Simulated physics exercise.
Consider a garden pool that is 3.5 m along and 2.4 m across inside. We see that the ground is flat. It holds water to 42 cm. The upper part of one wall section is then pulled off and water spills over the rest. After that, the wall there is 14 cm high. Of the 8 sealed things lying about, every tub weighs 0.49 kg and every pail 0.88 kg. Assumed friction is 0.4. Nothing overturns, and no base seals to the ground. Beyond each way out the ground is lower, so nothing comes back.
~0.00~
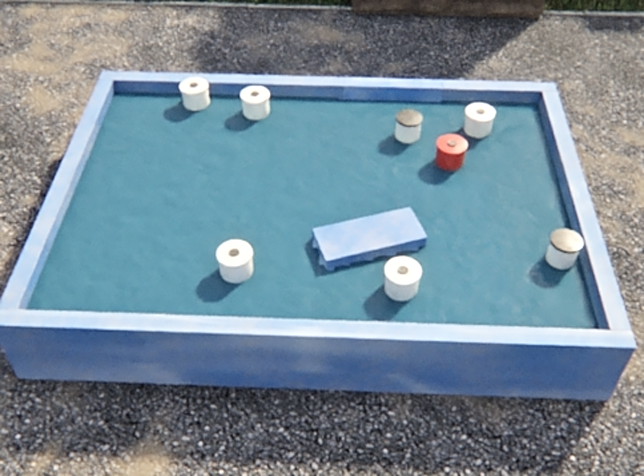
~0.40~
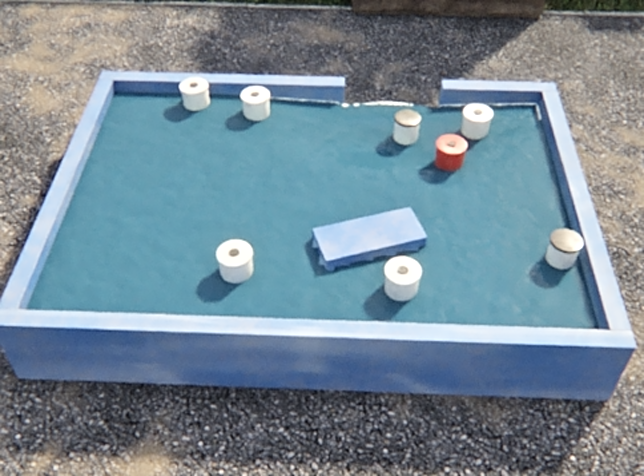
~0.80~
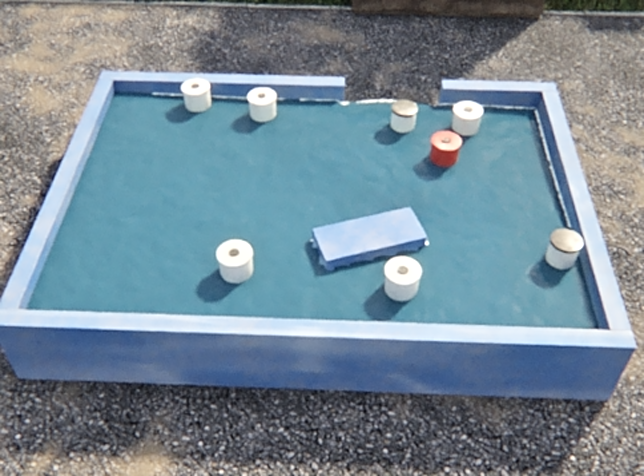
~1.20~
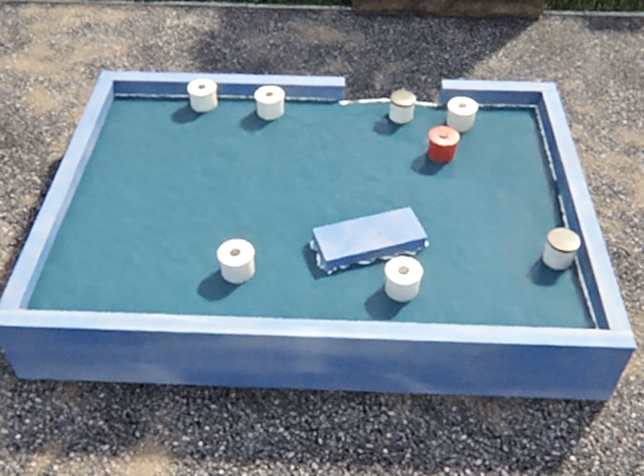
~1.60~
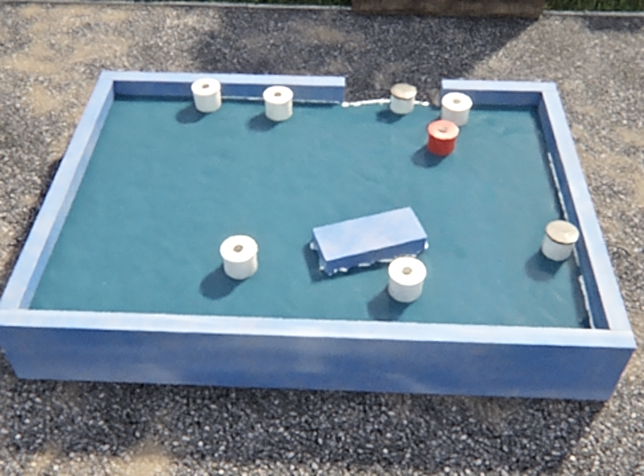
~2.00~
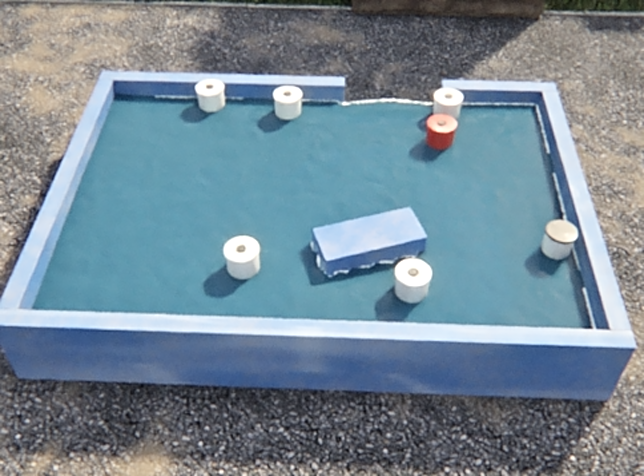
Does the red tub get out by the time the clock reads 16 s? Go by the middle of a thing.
Yes, most likely it is expelled.
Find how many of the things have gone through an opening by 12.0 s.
The answer is 4 at that time.
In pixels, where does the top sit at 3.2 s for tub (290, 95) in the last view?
Near (317, 93).
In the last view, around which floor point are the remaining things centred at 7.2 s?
I'd put it around (366, 246).
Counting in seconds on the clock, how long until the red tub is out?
At roughly 4.5 seconds.
After 3.2 s the red tub is near (432, 113), 0.5 m from its start, afloat; 2 of 8 are out; 6 afloat.
After 7.2 s the red tub has gone out; 4 of 8 are out; 4 afloat.
After 12.0 s the red tub has gone out; 4 of 8 are out; 4 afloat.
After 16.0 s the red tub has gone out; 5 of 8 are out; 3 afloat.
